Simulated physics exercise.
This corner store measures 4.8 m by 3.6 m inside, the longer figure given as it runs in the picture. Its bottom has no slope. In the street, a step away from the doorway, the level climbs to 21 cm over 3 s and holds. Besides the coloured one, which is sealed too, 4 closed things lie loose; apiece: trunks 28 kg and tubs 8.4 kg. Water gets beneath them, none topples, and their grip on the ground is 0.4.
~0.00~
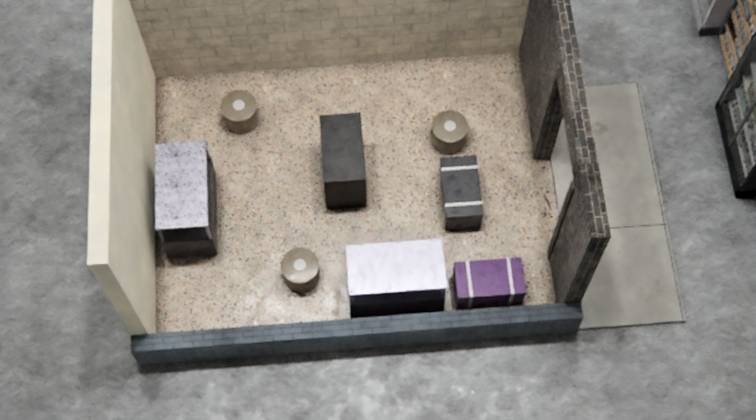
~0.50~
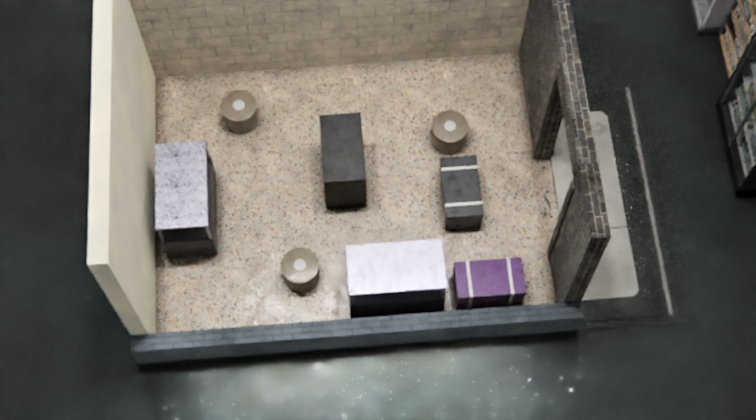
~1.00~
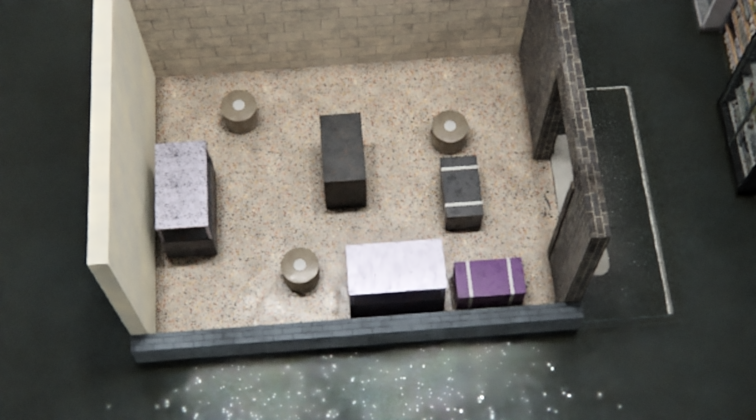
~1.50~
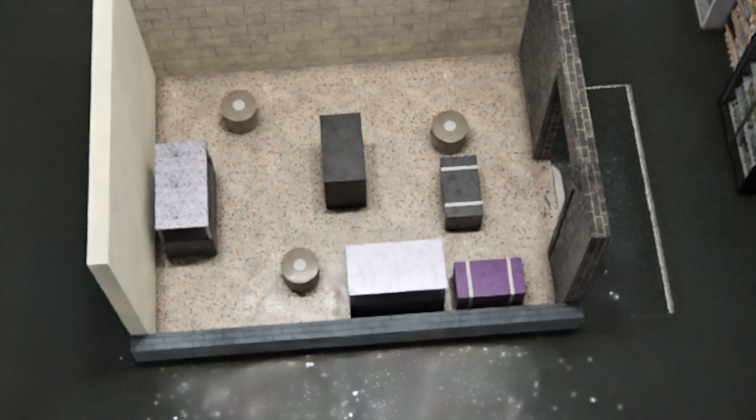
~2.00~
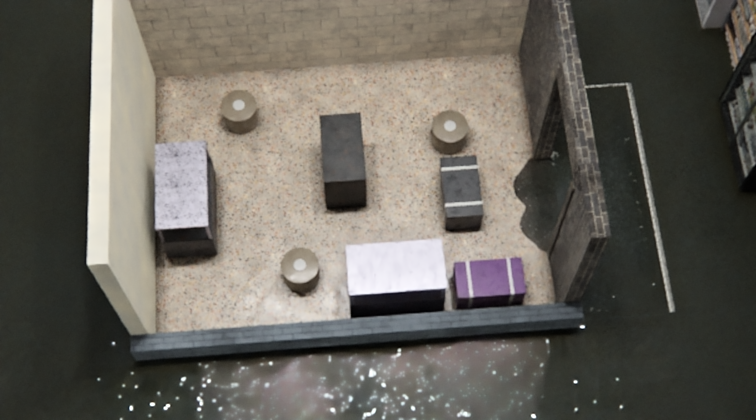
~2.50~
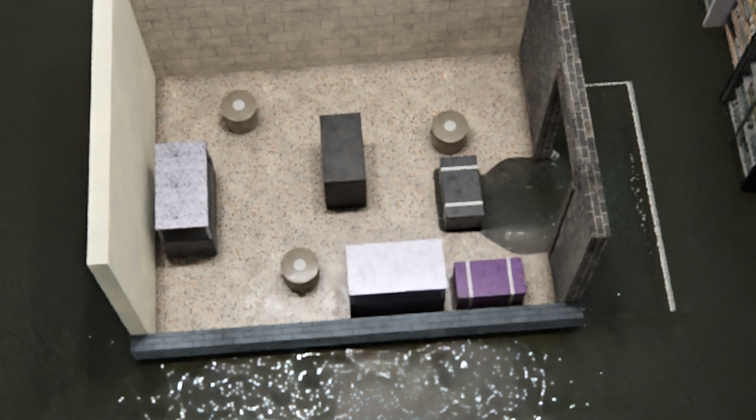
Corner store seen from above, dark water covering the street outside, then spreading through the right doorway around a grey trunk.
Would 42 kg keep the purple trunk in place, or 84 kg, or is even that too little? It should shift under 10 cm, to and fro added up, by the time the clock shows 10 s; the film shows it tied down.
For it, the smaller load will do.
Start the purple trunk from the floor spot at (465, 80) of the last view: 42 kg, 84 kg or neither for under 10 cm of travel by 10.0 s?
Either load holds.
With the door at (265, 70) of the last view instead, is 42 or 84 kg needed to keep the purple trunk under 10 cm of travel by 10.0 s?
Then the lower weight is enough.
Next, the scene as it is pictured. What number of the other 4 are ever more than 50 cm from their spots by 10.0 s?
I count 4.
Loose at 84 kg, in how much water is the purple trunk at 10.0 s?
About 8 cm.
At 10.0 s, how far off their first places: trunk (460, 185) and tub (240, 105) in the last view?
In turn: 100 cm, 100 cm.
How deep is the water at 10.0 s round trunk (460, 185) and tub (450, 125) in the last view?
Roughly 10 and 6 cm.
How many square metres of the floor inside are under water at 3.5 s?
About 3.0 m2.
After 3.5 s the purple trunk would be 0 cm from its start with 42 kg and 0 cm from its start with 84 kg; 3 cm of water round it then.
After 4.5 s the purple trunk would be 0 cm from its start with 42 kg and 0 cm from its start with 84 kg; 6 cm of water round it then.
After 7.0 s the purple trunk would be 0 cm from its start with 42 kg and 0 cm from its start with 84 kg; 7 cm of water round it then.
After 10.0 s the purple trunk would be 0 cm from its start with 42 kg and 0 cm from its start with 84 kg; 8 cm of water round it then.
